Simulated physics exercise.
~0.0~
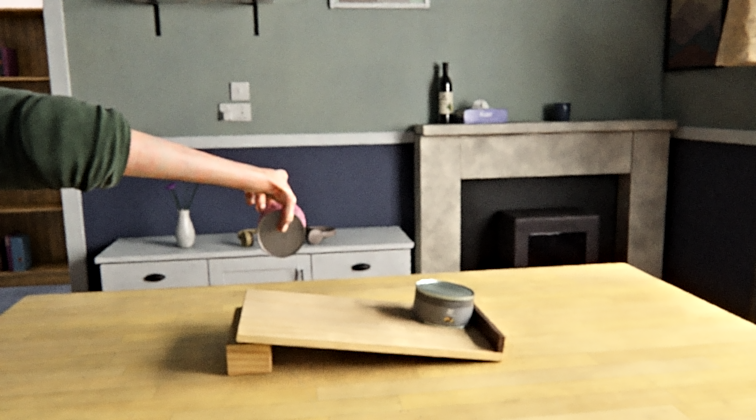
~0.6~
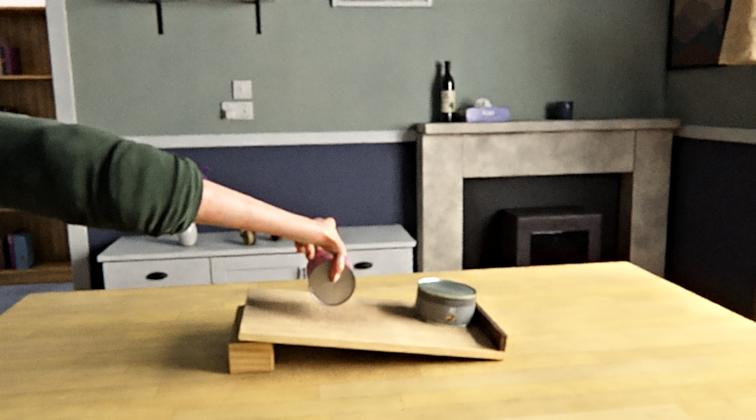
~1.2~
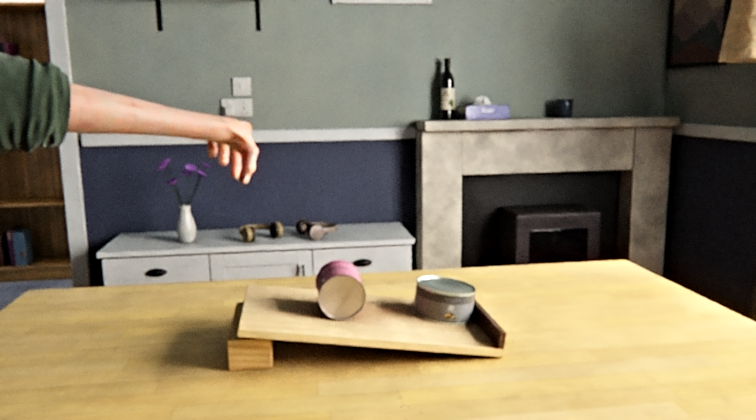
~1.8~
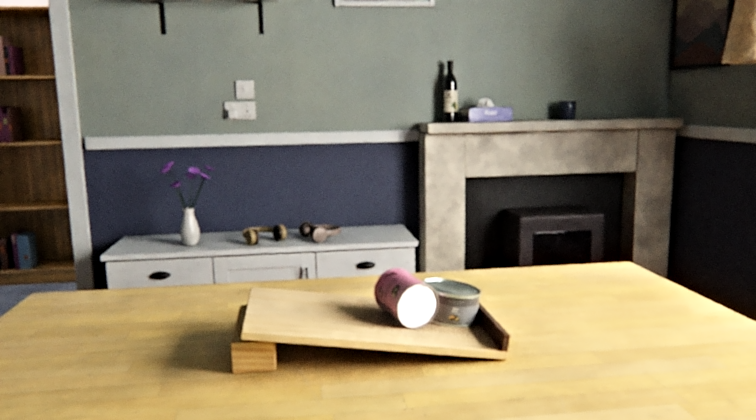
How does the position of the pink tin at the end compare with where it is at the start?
At the start the pink tin is held in the hand above the left part of the board. At the end it lies lower and further right, on the board beside the grey tub.
